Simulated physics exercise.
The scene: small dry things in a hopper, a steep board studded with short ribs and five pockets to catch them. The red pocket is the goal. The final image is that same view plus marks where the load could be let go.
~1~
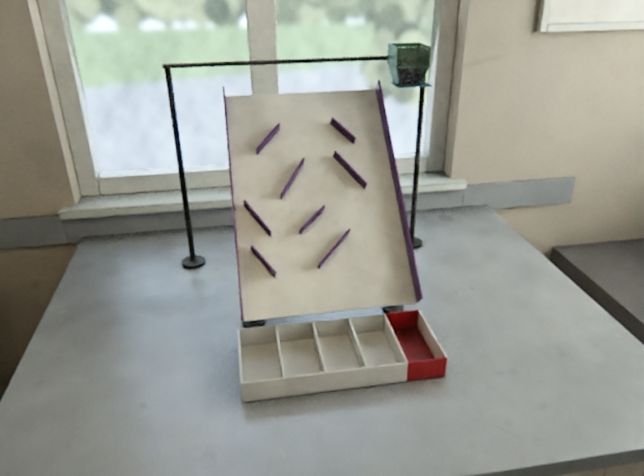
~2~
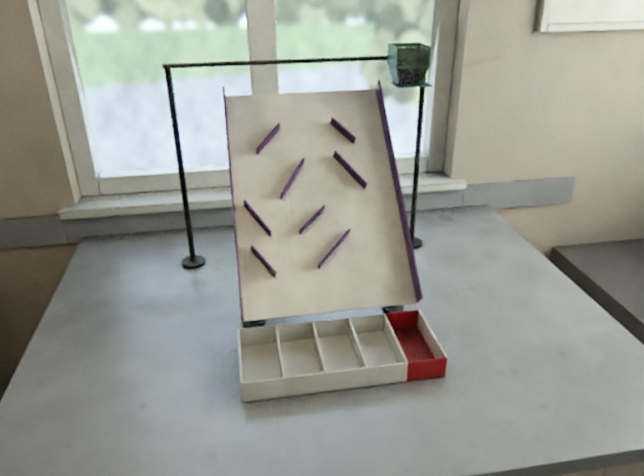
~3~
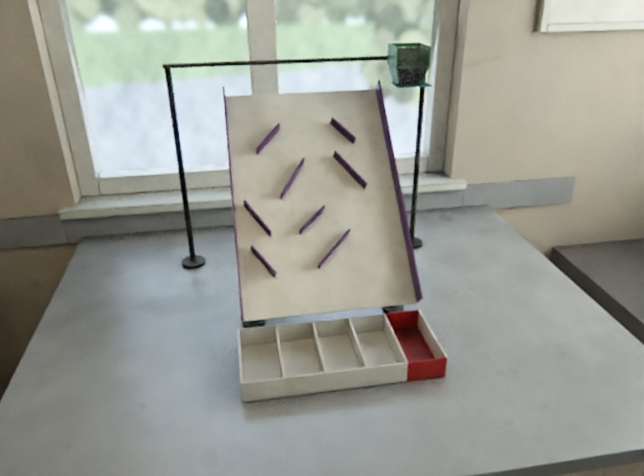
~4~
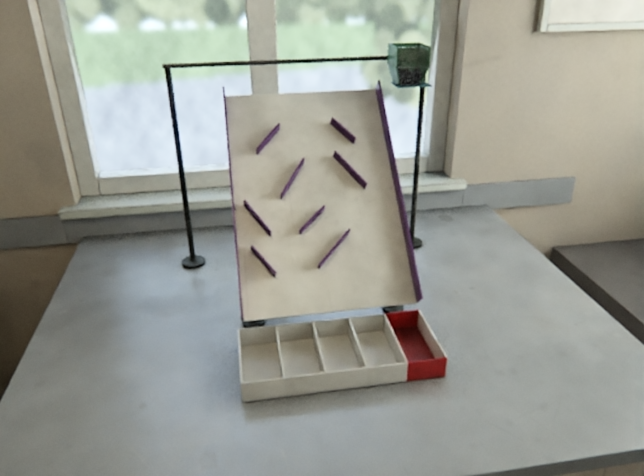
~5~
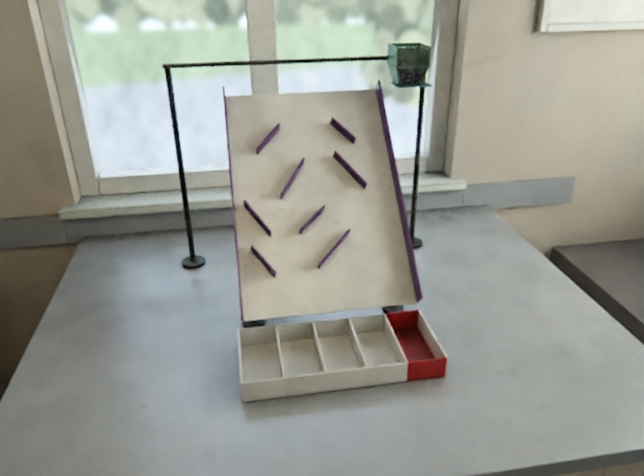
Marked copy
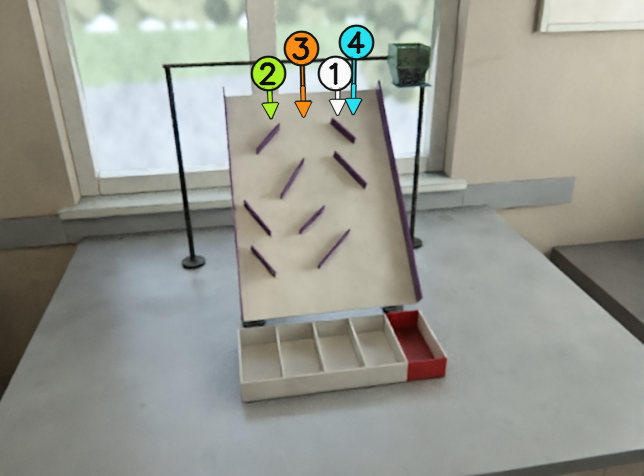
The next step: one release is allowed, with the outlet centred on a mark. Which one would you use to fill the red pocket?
Take 4.
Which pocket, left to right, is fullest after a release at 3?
The second from the left.
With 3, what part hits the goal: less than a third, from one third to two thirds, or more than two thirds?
It is less than a third.
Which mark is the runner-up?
1.
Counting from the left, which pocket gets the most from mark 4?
The fifth.
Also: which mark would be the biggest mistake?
Mark 2.
On the marked copy, mark 1 meets the board at (337, 109); mark 2 meets the board at (270, 112); mark 3 meets the board at (303, 111); mark 4 meets the board at (353, 108).
For mark 1, the bulk in the red pocket, close to a quarter in other pockets.
For mark 2, none at all in the red pocket, all but a few in other pockets, a small share held on the board.
For mark 3, a small share in the red pocket, the bulk in other pockets.
For mark 4, all but a few in the red pocket, a small share outside the box.
